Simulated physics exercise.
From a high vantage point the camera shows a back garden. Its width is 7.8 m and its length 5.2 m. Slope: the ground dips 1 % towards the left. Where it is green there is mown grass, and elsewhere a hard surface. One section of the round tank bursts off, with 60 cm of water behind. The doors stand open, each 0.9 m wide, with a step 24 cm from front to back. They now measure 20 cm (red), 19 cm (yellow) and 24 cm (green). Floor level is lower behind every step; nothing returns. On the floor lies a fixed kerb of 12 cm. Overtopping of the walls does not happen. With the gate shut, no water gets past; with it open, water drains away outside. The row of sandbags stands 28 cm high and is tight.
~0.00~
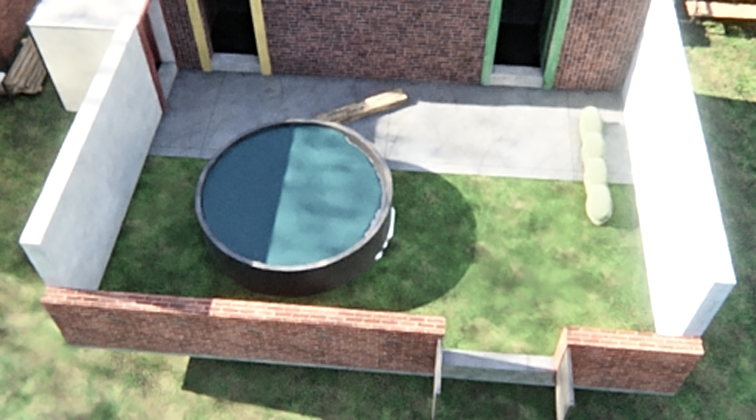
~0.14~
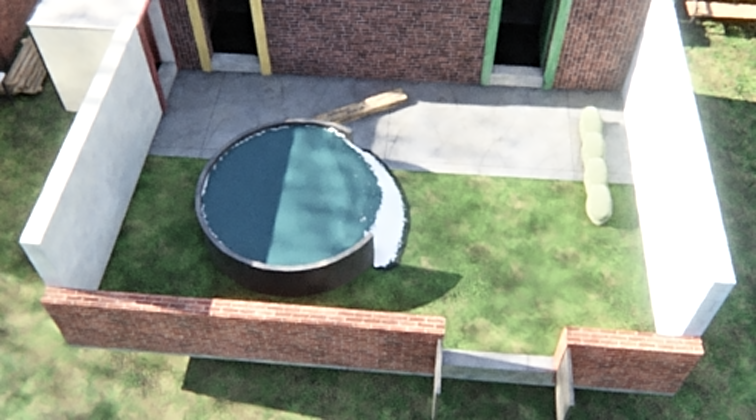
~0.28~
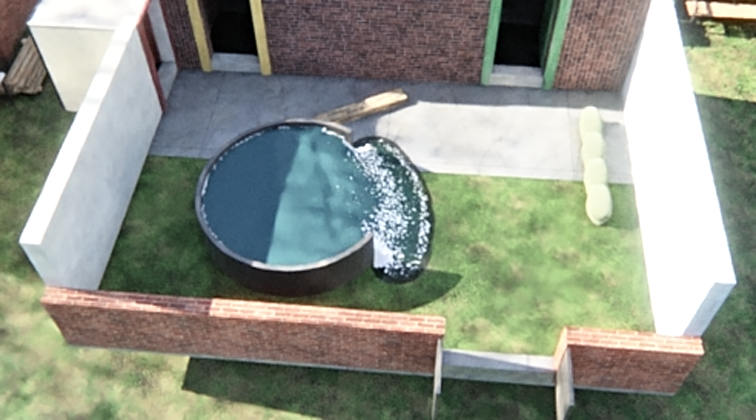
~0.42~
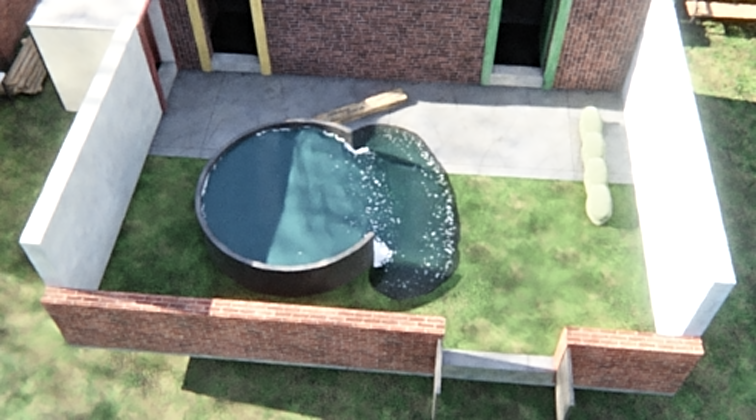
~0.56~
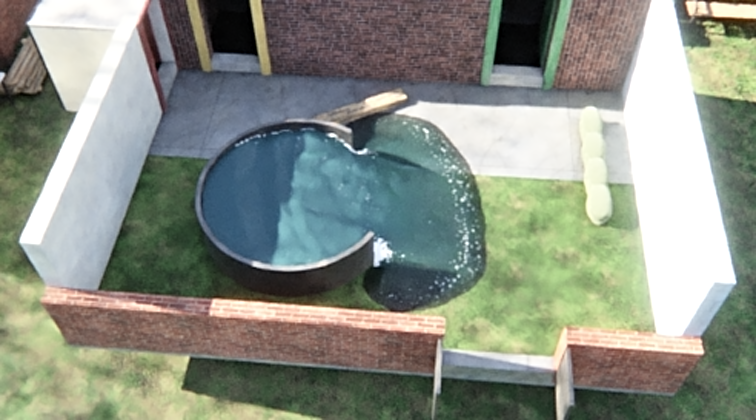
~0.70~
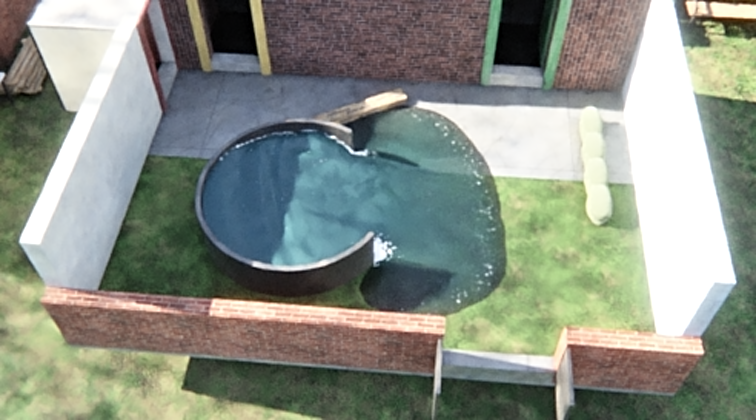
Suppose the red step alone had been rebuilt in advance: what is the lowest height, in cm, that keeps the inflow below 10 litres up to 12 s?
About 8 cm.
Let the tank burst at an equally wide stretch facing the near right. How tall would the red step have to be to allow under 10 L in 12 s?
Then roughly 10.0 cm.
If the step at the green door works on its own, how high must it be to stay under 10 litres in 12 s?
I'd raise green to close to 20 cm.
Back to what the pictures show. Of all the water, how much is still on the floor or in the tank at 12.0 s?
Around 84 in a hundred parts remain.
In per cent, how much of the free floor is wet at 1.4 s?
The wet part is about 40 per cent.
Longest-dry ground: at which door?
Door: Red.
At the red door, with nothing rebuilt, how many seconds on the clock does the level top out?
Peak: Close to 9.0 s.
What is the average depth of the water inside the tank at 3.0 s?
The mean depth is roughly 23 cm.
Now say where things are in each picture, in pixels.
The first picture shows the round tank at (295, 192) is whole and still, 60 cm deep; the red door at (159, 43) is dry.
In the second picture, water pours out at (386, 198) and has run 0.3 m, to (393, 263); about 8 cm deep outside, 60 cm at the back.
In the third picture, the gap is at (386, 199), the front 0.7 m out at (390, 143); the back of the round tank holds 60 cm.
In the fourth picture, the front is at (451, 267), 1.1 m from the gap at (386, 200); 3.3 m2 of floor is wet, 60 cm left at the back.
In the fifth picture, the gap is at (386, 200), the front 1.5 m out at (481, 265); the back of the round tank holds 60 cm.
In the sixth picture, water pours out at (386, 200) and has run 1.8 m, to (502, 263); about 7 cm deep outside, 60 cm at the back; the red door at (159, 43), 4.6 m from the gap, is still 3.1 m from the nearest water.
After 1.4 s water covers 40 % of the floor, deepest (26 cm) near (398, 217); it has not reached the red door.
After 3.0 s water covers 60 % of the floor, deepest (36 cm) near (610, 97); it has not reached the red door.
After 12.0 s water covers 95 % of the floor, deepest (10 cm) near (128, 209); 8 cm at the red door, 0 litres in over its 20 cm step.
At the red door as built, the water arrived by 6.1 s and peaked near 12 cm at 9.2 s.
Run again over the same 12 s with other heights there, 19 litres in over 7 cm, 4 litres over 9.5 cm. The limit of 10 litres is kept from about 8 cm up.
